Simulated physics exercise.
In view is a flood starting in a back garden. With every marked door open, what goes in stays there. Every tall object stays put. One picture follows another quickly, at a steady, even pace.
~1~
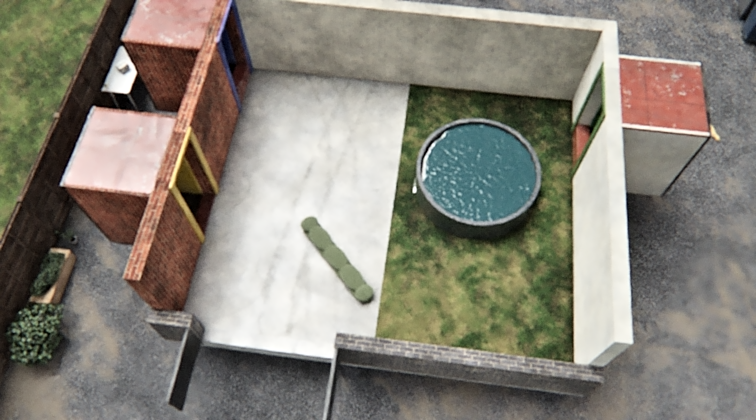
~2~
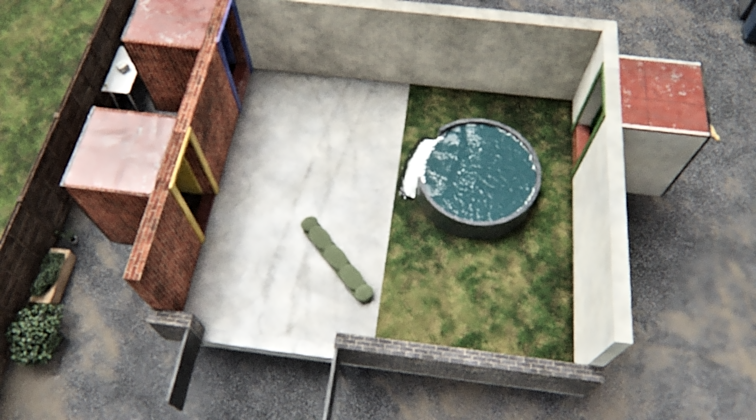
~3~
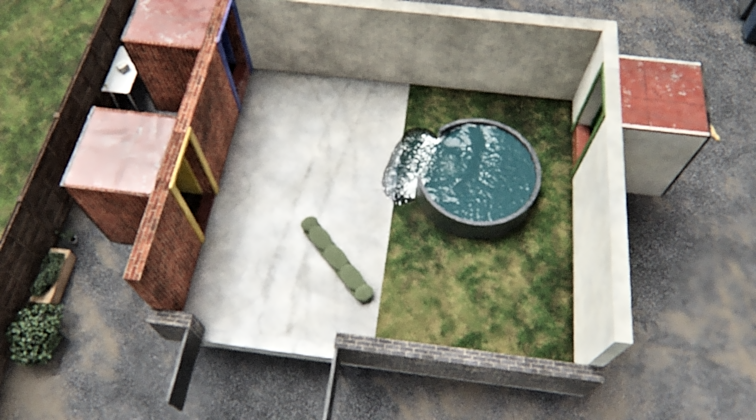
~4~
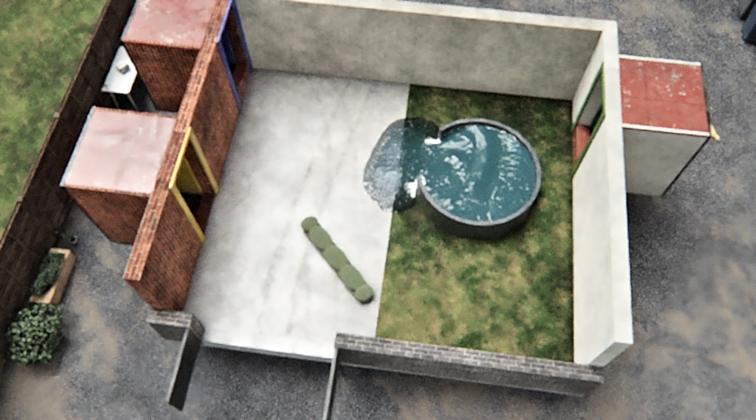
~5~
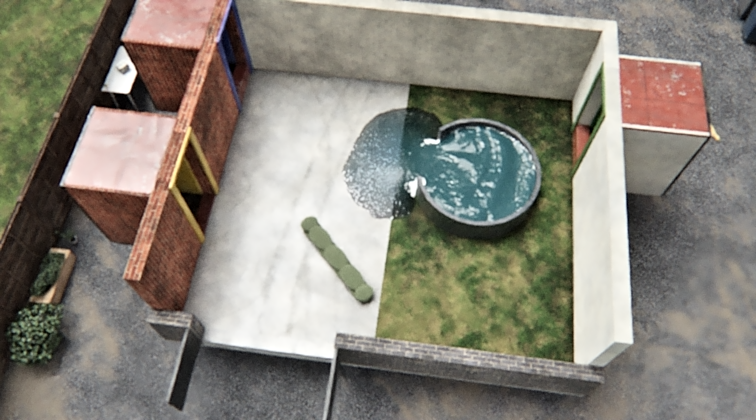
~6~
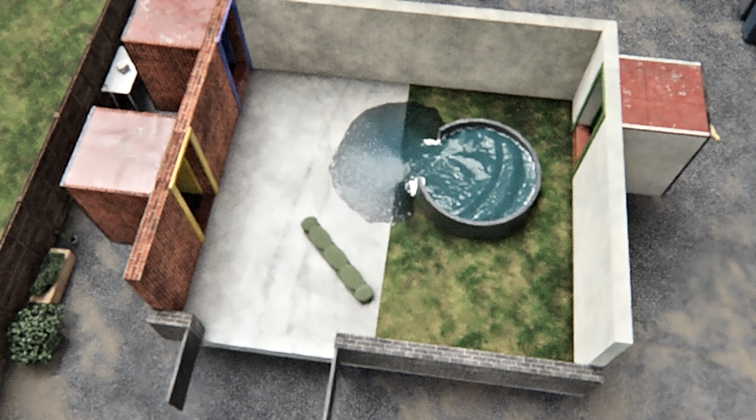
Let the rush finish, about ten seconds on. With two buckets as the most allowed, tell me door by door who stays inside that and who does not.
My prediction: The yellow door will be over the limit, the green door will be within bounds, the blue door will be within bounds.
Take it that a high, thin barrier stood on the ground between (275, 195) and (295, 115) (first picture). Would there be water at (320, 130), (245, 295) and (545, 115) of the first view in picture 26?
The first is inundated, the second inundated and the third still bare.
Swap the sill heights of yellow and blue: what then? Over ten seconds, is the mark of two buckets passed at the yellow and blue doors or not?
Well, the yellow door copes, while the blue door is swamped.
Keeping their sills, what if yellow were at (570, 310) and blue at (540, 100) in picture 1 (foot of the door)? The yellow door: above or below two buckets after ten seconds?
Note - yellow one: Short of the mark.
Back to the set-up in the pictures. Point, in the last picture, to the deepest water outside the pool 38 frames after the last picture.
I'd put it around (180, 323).
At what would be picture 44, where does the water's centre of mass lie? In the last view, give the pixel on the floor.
I'd mark it close to (344, 170).
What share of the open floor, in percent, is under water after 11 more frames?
I'd say 40 per cent.
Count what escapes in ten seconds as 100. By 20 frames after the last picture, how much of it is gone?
Near 10 in a hundred.
A moment on, water covers 25 % of the floor; the yellow door not reached, the green door not reached, the blue door not reached.
Next, water covers 40 % of the floor; the yellow door wet at the sill, nothing in, the green door not reached, the blue door wet at the sill, nothing in.
Then, water covers 45 % of the floor; the yellow door over two buckets in, the green door not reached, the blue door wet at the sill, nothing in.
Later, water covers 60 % of the floor; the yellow door over two buckets in, the green door not reached, the blue door wet at the sill, nothing in.
In the end, water covers 80 % of the floor; the yellow door over two buckets in, the green door not reached, the blue door wet at the sill, nothing in.
